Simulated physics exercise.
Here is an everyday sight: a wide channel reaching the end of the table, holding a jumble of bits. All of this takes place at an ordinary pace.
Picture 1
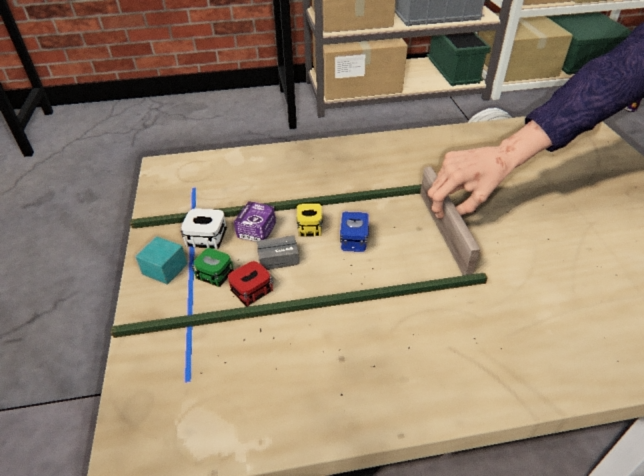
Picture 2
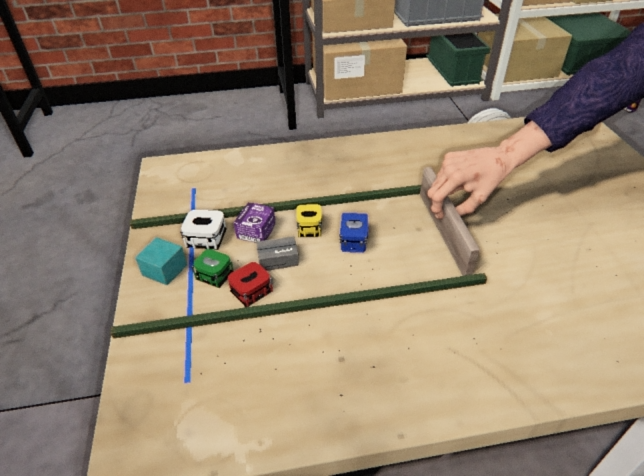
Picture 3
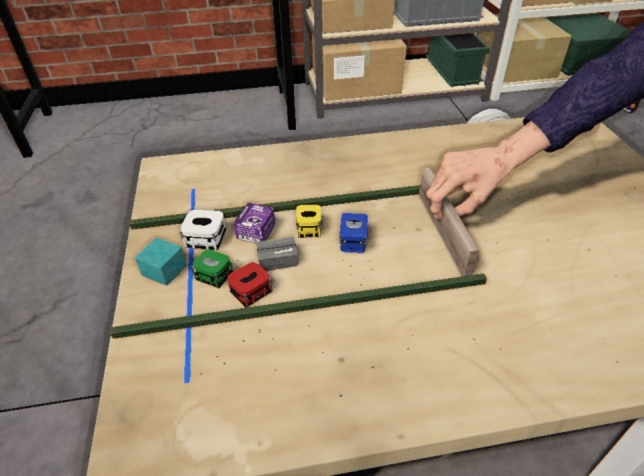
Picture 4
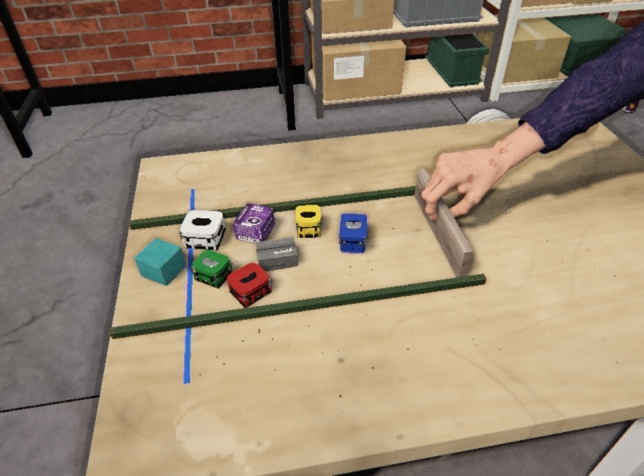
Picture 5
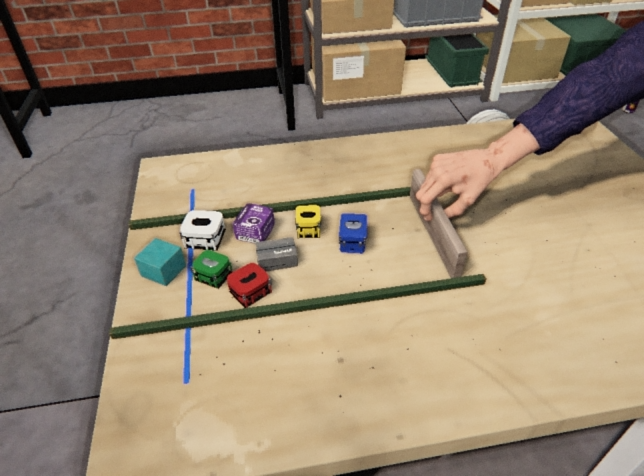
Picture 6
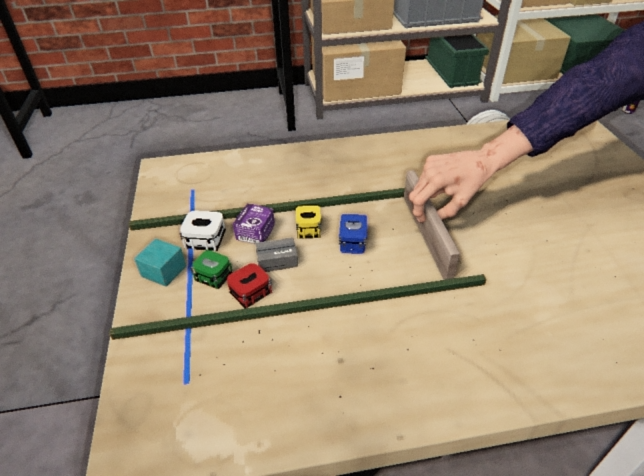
On a wooden table, a hand slides a board slightly left toward small colourful cases.
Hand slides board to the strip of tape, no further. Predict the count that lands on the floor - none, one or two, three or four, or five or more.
A lone one or pair goes over.
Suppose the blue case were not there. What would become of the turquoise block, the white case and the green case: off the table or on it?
I'd say the turquoise block stays up, the white case does not stay, and the green case stays up.
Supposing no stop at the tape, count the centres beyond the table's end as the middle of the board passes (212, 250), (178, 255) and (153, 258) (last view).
Per position: 0 / 2 / 5.
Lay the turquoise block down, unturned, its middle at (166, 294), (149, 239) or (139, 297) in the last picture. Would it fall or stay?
Result for the turquoise block, in order - saved; not saved; saved.
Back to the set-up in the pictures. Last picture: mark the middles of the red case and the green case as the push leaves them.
One ends up near (164, 301) and the other near (114, 310).
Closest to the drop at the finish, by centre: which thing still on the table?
The green case winds up nearest.
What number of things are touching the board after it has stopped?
Well, it touches 3.
A little later, none off yet; turquoise block at rest near (161, 262); white case at rest near (204, 231); green case at rest near (212, 270).
Next, none off yet; turquoise block at rest near (161, 262); white case at rest near (201, 231); green case moving near (204, 271).
Later still, none off yet; turquoise block moving near (154, 263); white case shifted about its own width near (148, 237); green case shifted well along near (148, 300).
When it is over, the number that fall off is one or two; down, white case.
